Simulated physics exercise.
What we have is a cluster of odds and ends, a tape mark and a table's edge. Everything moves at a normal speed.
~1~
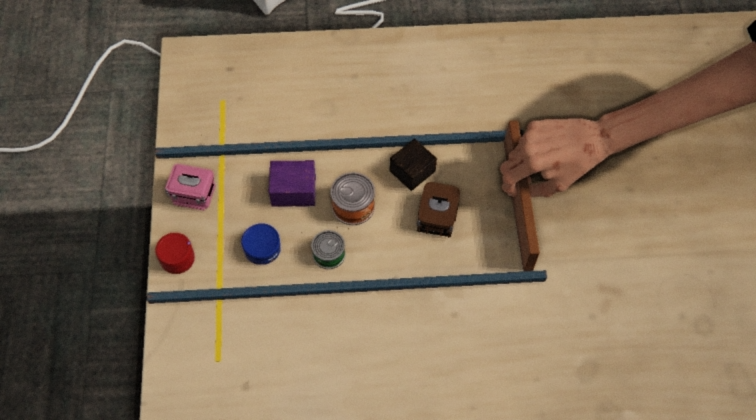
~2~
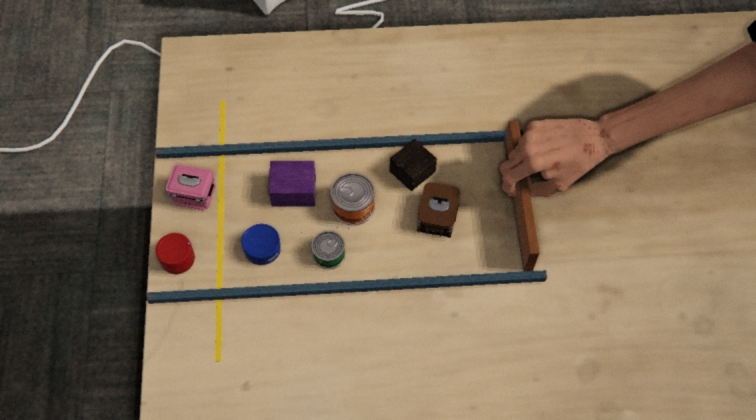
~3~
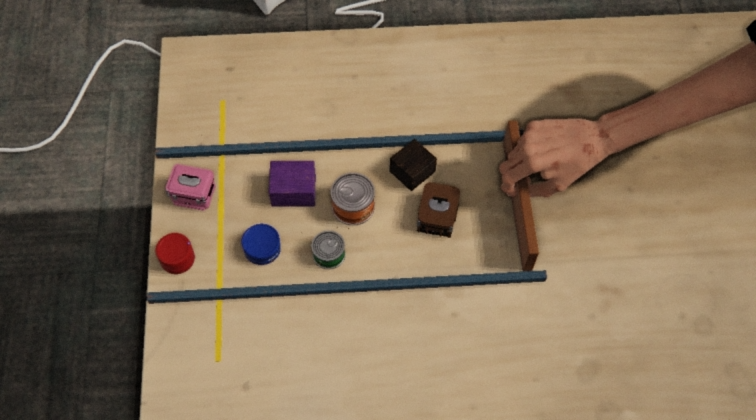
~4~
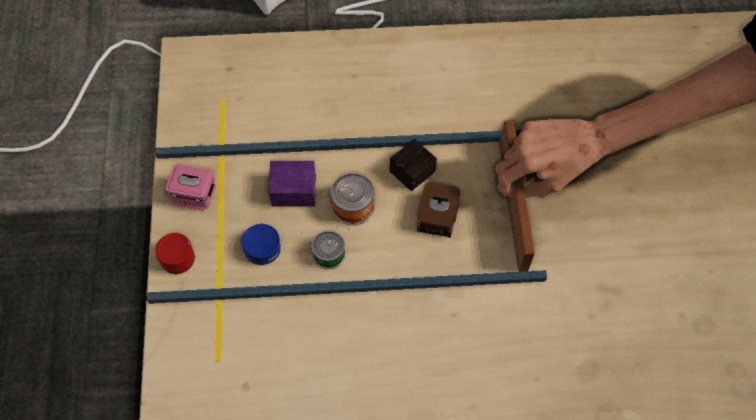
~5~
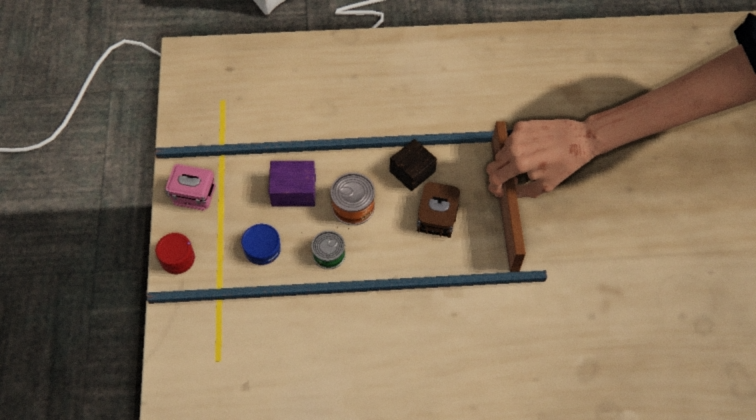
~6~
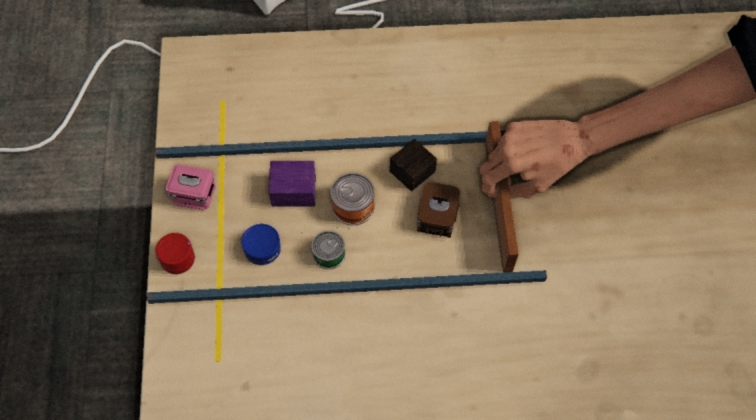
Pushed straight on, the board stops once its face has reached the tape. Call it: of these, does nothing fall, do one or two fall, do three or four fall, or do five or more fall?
One or two fall.
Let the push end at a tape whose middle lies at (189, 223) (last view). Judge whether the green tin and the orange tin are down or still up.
Result: Green tin stays, orange tin comes off.
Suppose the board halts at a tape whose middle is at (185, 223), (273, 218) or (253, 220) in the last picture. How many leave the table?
Try 1: 5; try 2: 0; try 3: 0.
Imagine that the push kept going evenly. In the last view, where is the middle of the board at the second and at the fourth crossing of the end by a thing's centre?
Its middle is near (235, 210) and then near (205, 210).
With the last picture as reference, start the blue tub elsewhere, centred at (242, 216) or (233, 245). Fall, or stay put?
First spot, it is pushed off; second spot, it is safe.
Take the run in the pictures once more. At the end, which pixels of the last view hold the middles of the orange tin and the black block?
Orange tin at about (161, 220), black block at about (203, 165).
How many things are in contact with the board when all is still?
It's 3.
Soon after, none off yet; red lid at rest near (176, 254); pink case at rest near (192, 187); blue tub at rest near (262, 245).
By the end, the number that fall off is one or two; fallen, pink case and red lid.
